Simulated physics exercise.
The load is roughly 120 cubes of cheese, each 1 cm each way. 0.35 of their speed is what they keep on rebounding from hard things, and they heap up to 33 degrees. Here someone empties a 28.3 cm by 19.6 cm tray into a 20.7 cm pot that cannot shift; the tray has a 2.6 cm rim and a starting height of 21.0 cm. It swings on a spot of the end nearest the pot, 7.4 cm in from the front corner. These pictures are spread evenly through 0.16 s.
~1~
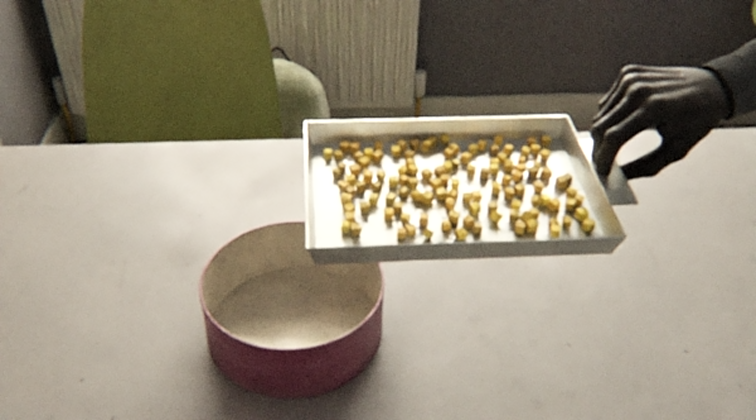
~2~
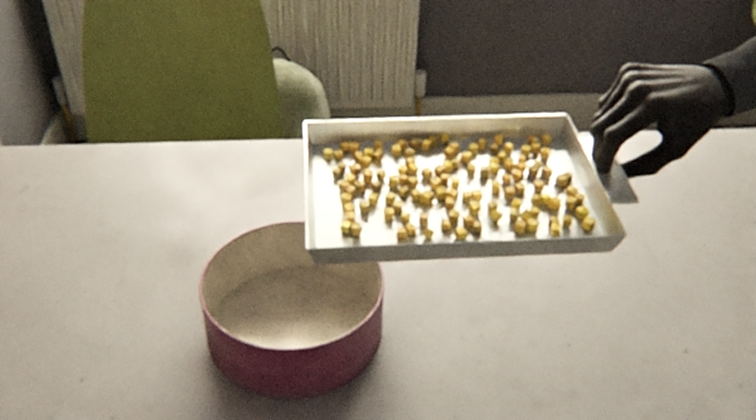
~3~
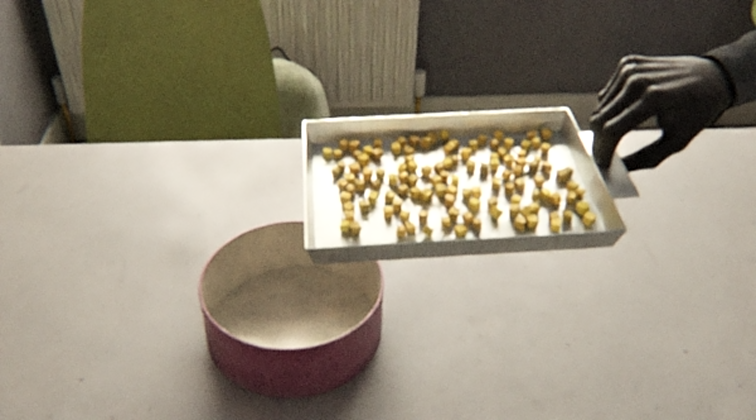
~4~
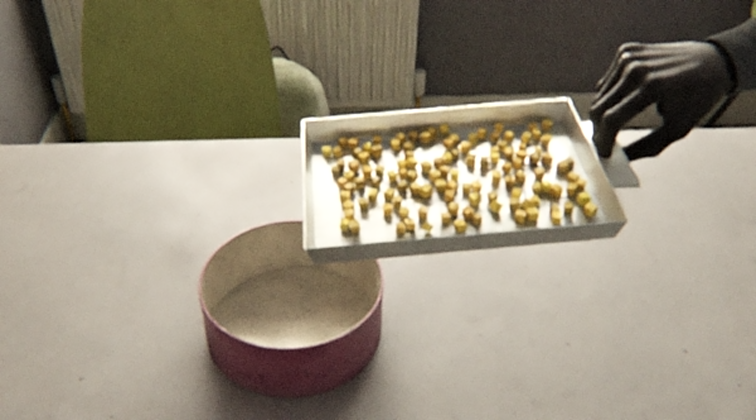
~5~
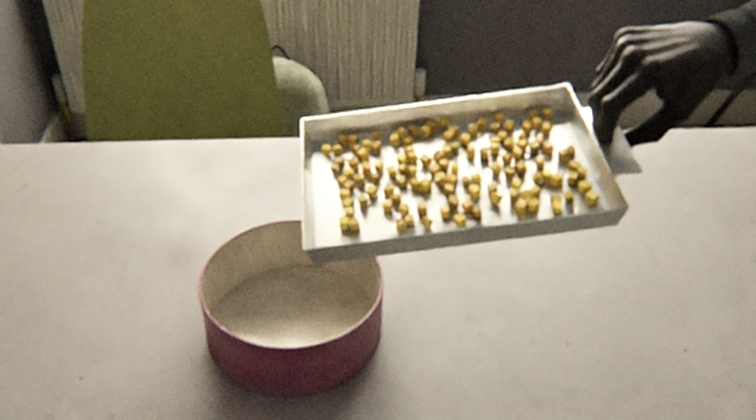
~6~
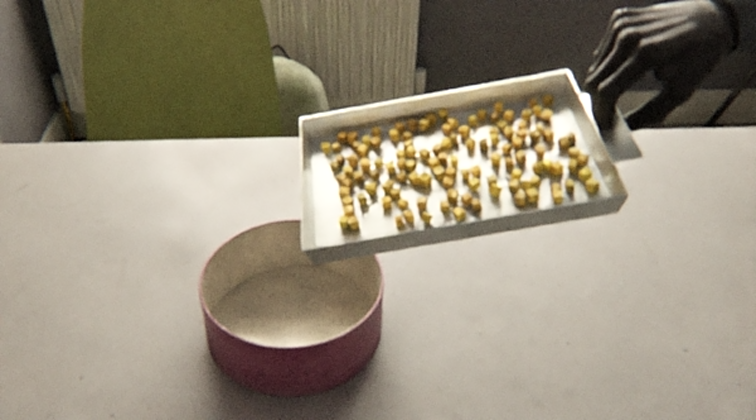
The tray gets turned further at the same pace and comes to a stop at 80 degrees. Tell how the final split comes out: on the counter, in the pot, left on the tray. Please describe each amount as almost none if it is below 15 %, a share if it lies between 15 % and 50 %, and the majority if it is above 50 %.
One by one: Counter: Middling, pot: Middling, left on the tray: Middling.
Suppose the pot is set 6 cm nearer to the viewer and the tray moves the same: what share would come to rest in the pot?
In that setup it would come to near 45 per cent.
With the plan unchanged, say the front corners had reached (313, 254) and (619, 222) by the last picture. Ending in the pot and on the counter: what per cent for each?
In the pot: 0 per cent; on the counter: 80 per cent.
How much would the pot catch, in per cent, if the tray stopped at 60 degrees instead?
That would give about 15 per cent.
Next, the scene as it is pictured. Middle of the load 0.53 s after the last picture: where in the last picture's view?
Load centre: About (310, 185) px.
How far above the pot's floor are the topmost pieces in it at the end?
It stands at some 1.0 cm.
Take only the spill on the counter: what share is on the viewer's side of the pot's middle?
About 90 percent of the spill.
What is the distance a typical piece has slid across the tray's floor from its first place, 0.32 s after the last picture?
By then it sits near 1 cm from where it began.
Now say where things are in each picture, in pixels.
The first frame shows tray tilt 0 degrees, front corners at (315, 243) and (617, 232); middle of the pieces at (455, 184); pot at (293, 280).
The second frame shows tray tilt 0 degrees, front corners at (315, 243) and (617, 231); middle of the pieces at (455, 183).
The third frame shows tray tilt 2 degrees, front corners at (314, 243) and (618, 226); middle of the pieces at (455, 180).
The fourth frame shows tray tilt 4 degrees, front corners at (312, 243) and (618, 217), lowest corner left front; middle of the pieces at (455, 175).
The fifth frame shows tray tilt 7 degrees, front corners at (311, 244) and (619, 204), lowest corner left front; middle of the pieces at (455, 168).
The sixth frame shows tray tilt 11 degrees, front corners at (310, 244) and (619, 191), lowest corner left front; middle of the pieces at (454, 161); pot at (292, 278).
Then, 0.32 s after the last picture, tilt 45 degrees; the tray holds 100 %, the pot 0 %.
Then, 0.53 s after the last picture, tilt 67 degrees; the tray holds 100 %, the pot 0 %.
Then, 0.86 s after the last picture, tilt 80 degrees; the tray holds 35 %, the pot 15 %.
In the end, counter 40 %, pot 25 %, tray 35 %.
